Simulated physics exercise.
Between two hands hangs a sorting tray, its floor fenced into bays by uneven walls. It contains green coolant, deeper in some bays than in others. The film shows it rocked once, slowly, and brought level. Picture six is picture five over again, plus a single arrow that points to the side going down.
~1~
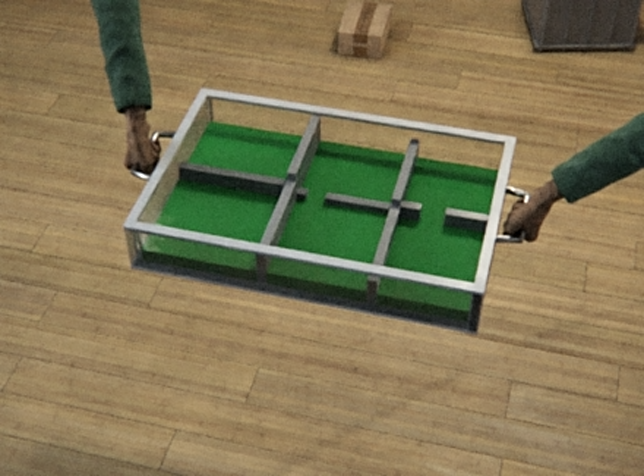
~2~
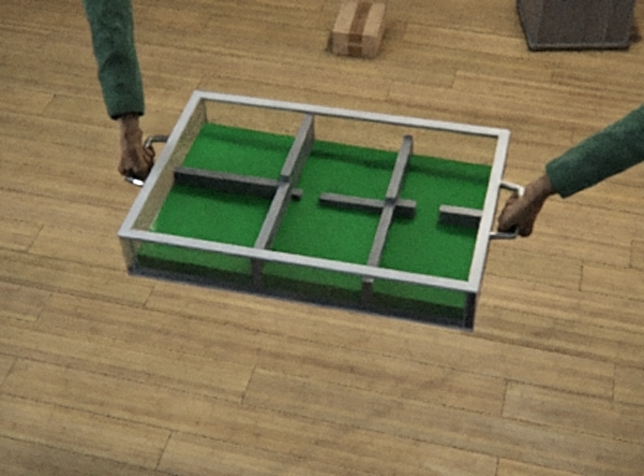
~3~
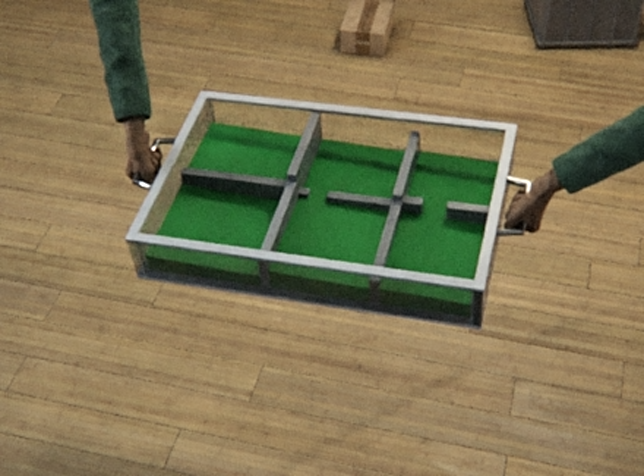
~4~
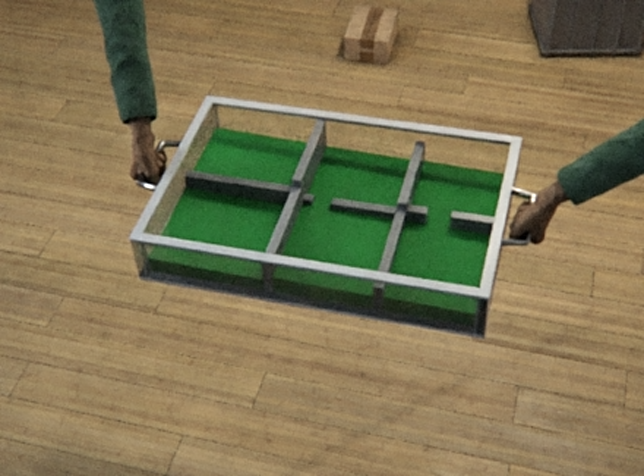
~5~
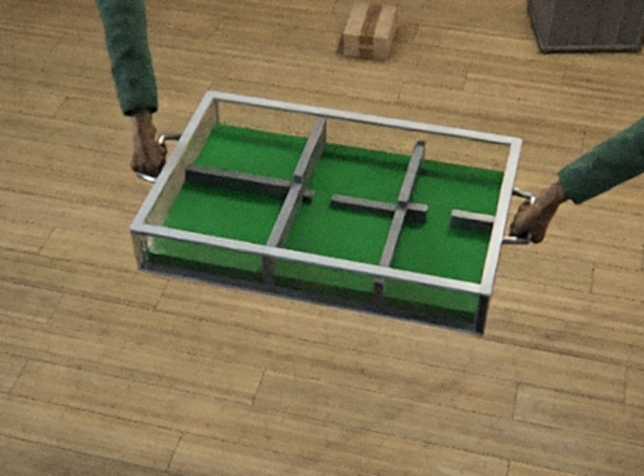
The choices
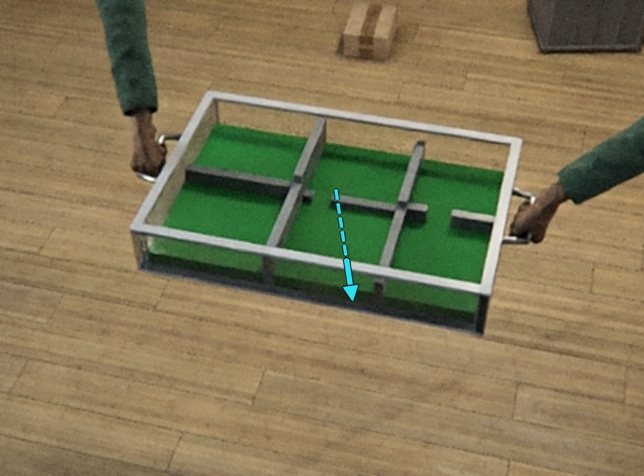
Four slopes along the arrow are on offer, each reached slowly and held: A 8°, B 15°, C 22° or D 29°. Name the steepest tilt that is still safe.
That is angle B.
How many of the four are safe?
Two of them.
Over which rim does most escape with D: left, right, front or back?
Over the front one.
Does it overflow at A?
No, that is safe.
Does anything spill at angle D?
Yes, that goes wrong.
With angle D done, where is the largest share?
It is the front right one.
The tray is level; deepest in the back left bay, at (250, 156), shallowest in the back right.
Tipped about 3° down to the front left; no wall is crossed.
Tipped about 4° down to the front left; no wall is crossed.
Tipped about 2° down to the front left; no wall is crossed.
The tray is level; deepest in the back left bay, at (256, 158), shallowest in the back right.
The arrow ends at (351, 295).
Choosing A, nothing spills; the front middle bay holds the most.
Choosing B, nothing spills; the front right bay holds the most.
Choosing C, about 16 % goes over the rim.
Choosing D, about 44 % goes over the rim.
